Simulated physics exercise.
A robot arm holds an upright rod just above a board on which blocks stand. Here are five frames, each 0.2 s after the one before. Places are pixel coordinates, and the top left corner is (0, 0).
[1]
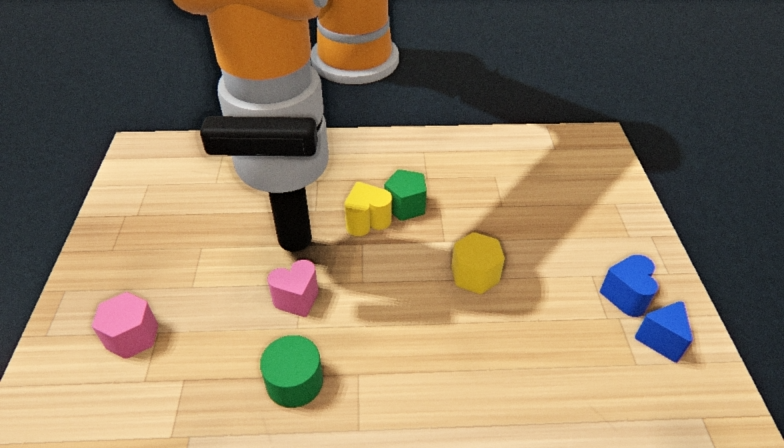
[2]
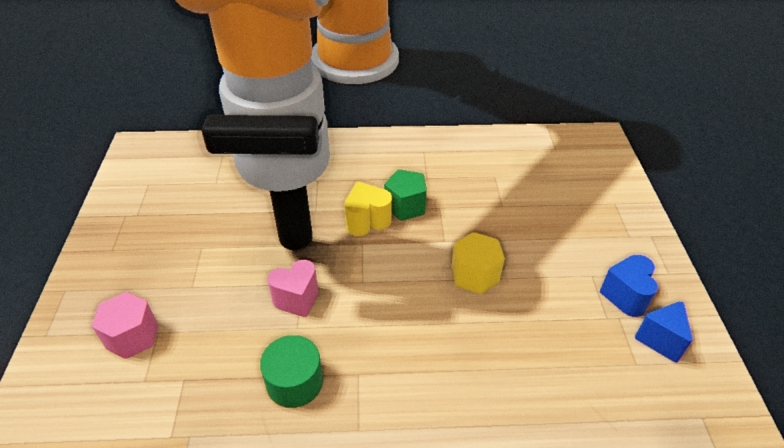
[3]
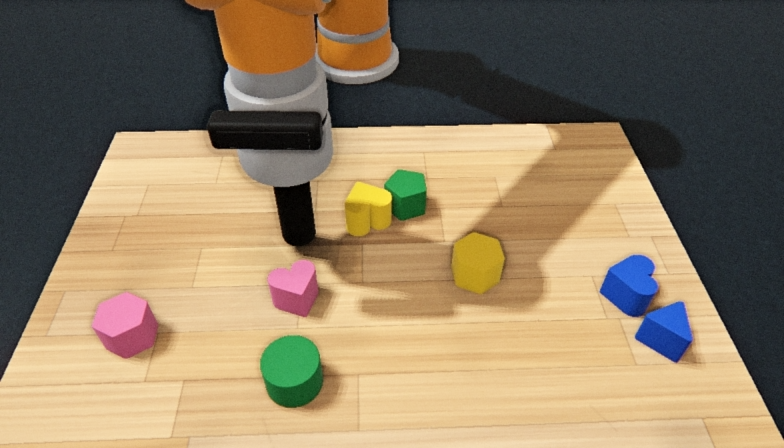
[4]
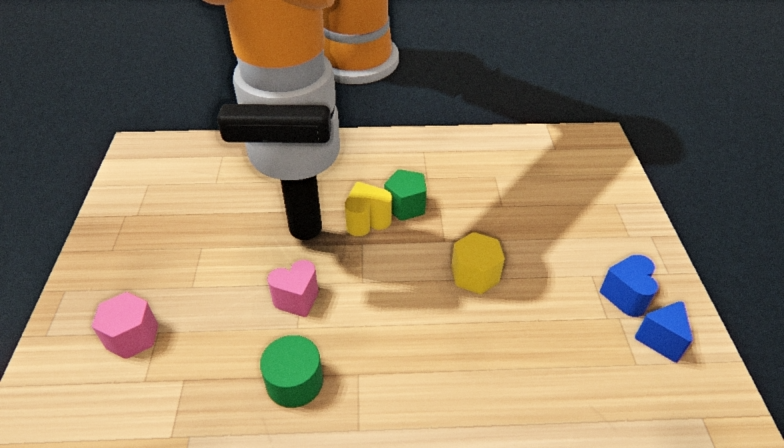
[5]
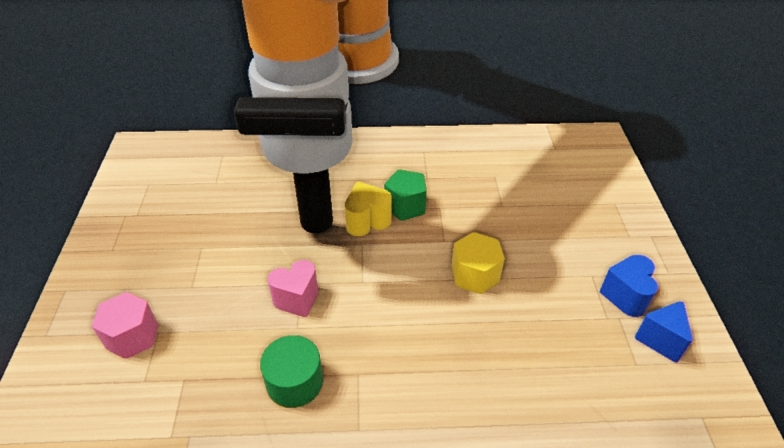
We see a robot arm holding a black rod over a wooden board of pink, green, yellow and blue blocks; the rod stays nearly still, then moves slightly right and away from the viewer, while the blocks remain in place.
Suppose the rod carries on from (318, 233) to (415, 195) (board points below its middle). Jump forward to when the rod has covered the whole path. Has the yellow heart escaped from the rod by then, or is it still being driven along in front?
The rod has moved past the yellow heart by the time the path ends.
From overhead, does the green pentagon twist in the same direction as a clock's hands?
I expect not.
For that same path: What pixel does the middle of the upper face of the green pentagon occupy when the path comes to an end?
My estimate: (450, 169).
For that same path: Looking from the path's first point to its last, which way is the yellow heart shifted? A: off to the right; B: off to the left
Answer: A.
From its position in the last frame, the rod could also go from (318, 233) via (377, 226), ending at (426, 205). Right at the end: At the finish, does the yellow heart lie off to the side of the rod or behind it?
No, that is not how it ends up.
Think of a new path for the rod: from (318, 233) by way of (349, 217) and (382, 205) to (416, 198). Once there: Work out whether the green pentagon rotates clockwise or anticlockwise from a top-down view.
Spins counterclockwise.
On the path given first. One third of the way, rod at (353, 210); yellow heart at (387, 197), turned 15° anticlockwise; green pentagon at (417, 178), turned 15° anticlockwise.
Two thirds of the way, rod at (386, 198); yellow heart at (413, 200); green pentagon at (426, 176), turned 35° anticlockwise.
At the end, rod at (416, 186); pink heart still; yellow heart at (419, 202), turned 15° clockwise; green pentagon at (450, 169), turned 35° anticlockwise.
